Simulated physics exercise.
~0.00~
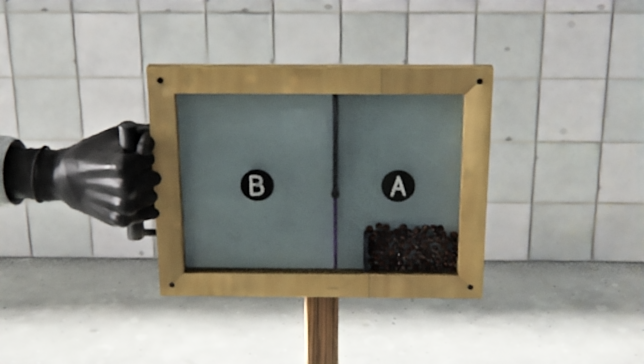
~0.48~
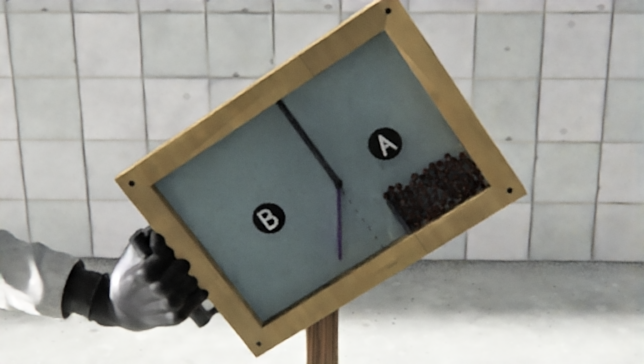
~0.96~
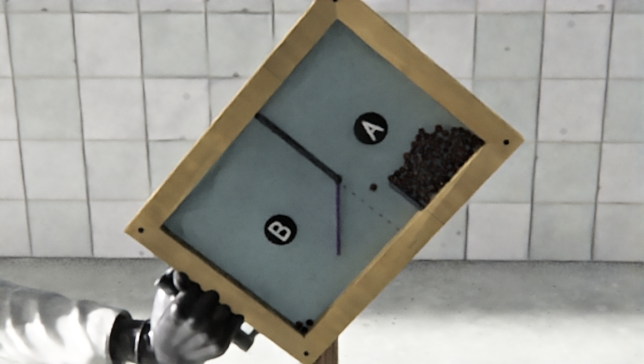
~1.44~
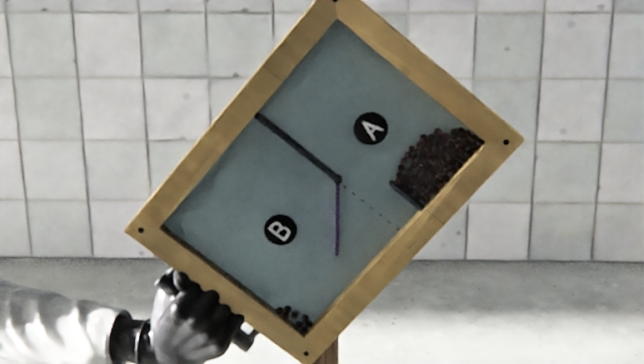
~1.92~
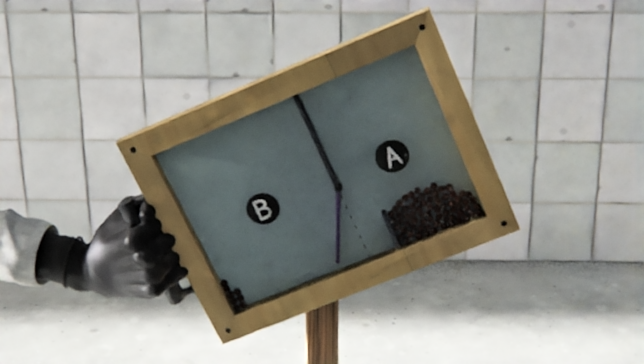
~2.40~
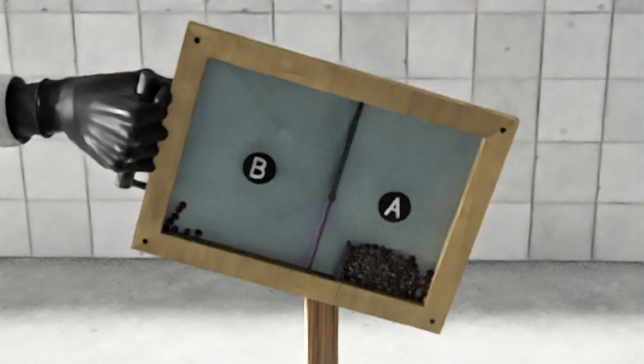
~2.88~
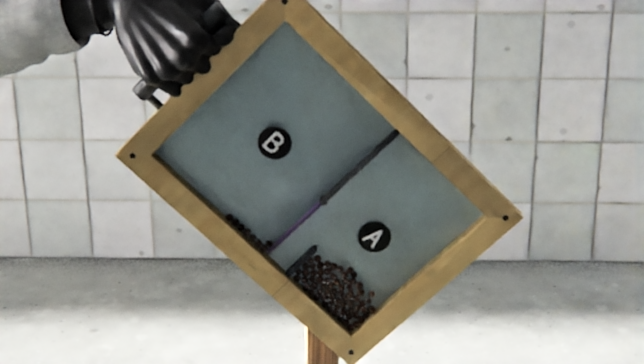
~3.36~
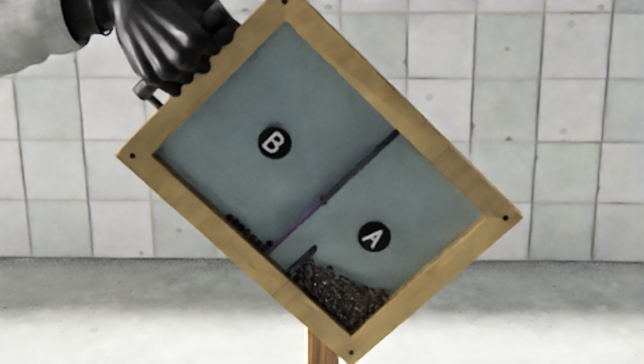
A wood-framed shadow box is tilted anticlockwise by a gloved hand, its purple flap hanging open as a few dark pills slip from A into B, then it swings back past level and rests tilted clockwise, flap shut, most pills still in A.
